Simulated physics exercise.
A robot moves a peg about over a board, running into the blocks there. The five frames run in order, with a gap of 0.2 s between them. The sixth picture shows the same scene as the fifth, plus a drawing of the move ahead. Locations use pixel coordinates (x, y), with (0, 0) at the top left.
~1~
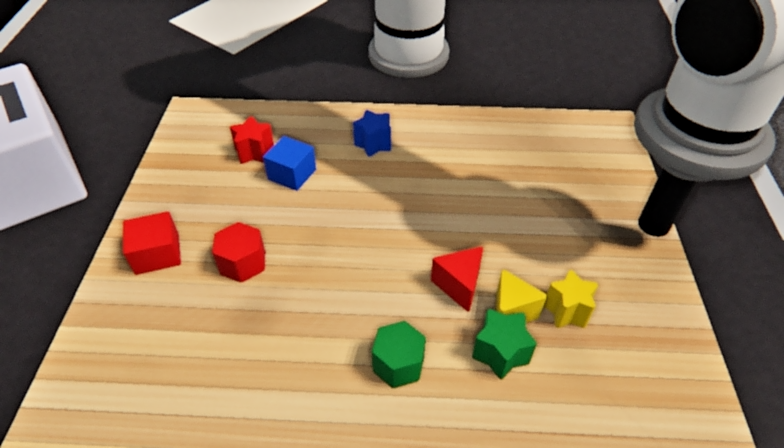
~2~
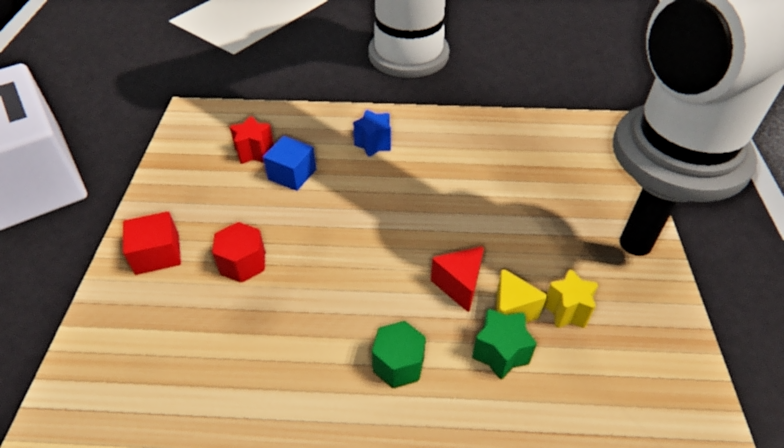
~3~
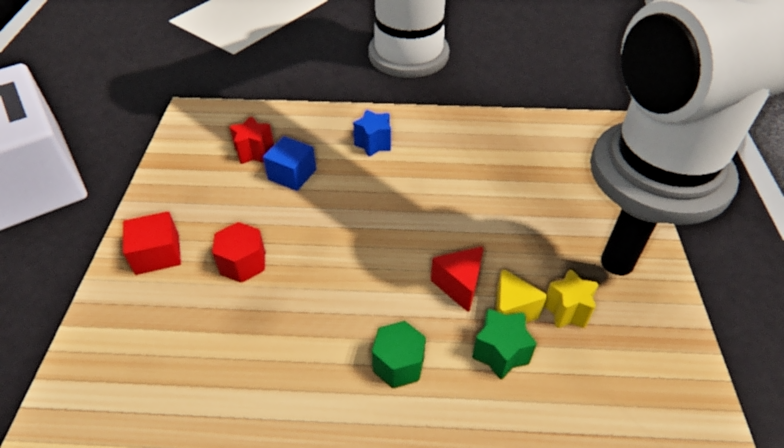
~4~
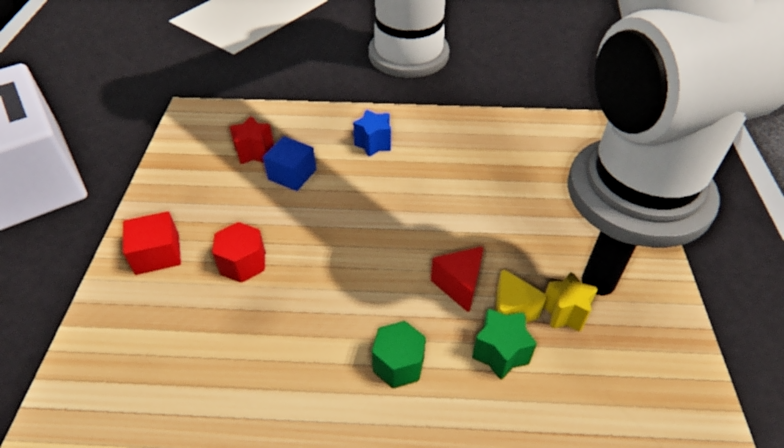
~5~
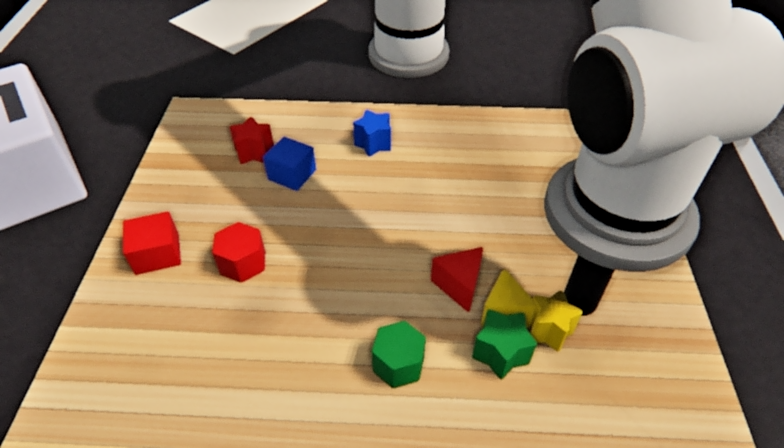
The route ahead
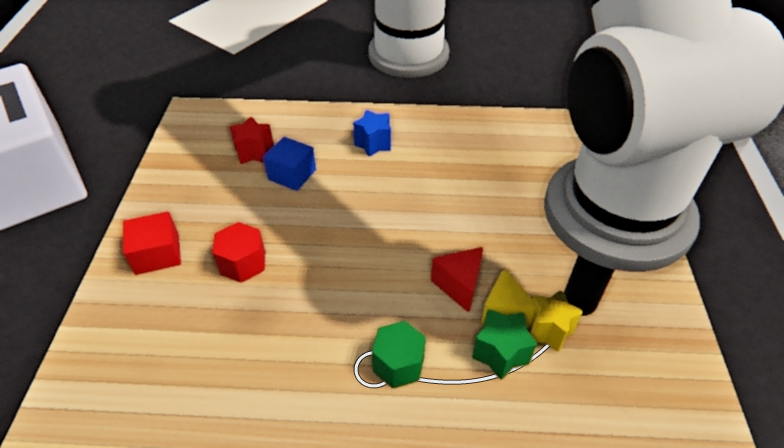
A robot arm moved its black peg down and left across a wooden board of colorful blocks, then bumped the yellow star, which shifted slightly toward the green star as the yellow triangle turned.
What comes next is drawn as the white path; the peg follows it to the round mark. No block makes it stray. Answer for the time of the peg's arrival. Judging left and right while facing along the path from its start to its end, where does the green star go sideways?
Gets pushed left.
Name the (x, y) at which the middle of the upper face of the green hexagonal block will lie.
Its top middle will sit at (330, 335).
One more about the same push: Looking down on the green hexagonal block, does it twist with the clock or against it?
It is turned clockwise.
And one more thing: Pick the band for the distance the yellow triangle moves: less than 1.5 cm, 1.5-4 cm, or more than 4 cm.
Once the path is done, the yellow triangle lies 1.5 to 4 cm from its present place.
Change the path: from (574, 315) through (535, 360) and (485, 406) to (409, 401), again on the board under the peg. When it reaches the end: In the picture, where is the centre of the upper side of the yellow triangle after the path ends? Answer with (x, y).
Most likely (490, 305).
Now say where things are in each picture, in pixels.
In the first frame, lower end of the peg at (653, 226), tops of blocks, green hexagonal block at (399, 344), green star at (507, 332), yellow triangle at (517, 291), yellow star at (576, 289).
In the second frame, peg at (635, 244), blocks as before.
In the third frame, peg at (617, 263), blocks as before.
In the fourth frame, peg at (598, 282), yellow star at (574, 291).
In the fifth frame, peg at (579, 302), green hexagonal block at (399, 344), green star at (507, 332), yellow triangle at (509, 293), yellow star at (556, 309).
The drawn path runs from (574, 315) by way of (527, 361) and (454, 382) to (374, 369).
On the path given first. One third of the way, peg at (532, 349); green star at (454, 356), turned 25° clockwise; yellow triangle at (488, 307), turned 70° clockwise; yellow star at (501, 353).
Two thirds of the way, peg at (456, 370); green hexagonal block at (353, 341), turned 90° clockwise; green star at (376, 388), turned 20° clockwise; yellow triangle at (488, 307), turned 70° clockwise; yellow star at (424, 380).
At the end, peg at (374, 356); green hexagonal block at (330, 335), turned 110° clockwise; green star at (342, 408), turned 50° clockwise; yellow triangle at (488, 307), turned 70° clockwise; yellow star at (396, 391), turned 60° anticlockwise.
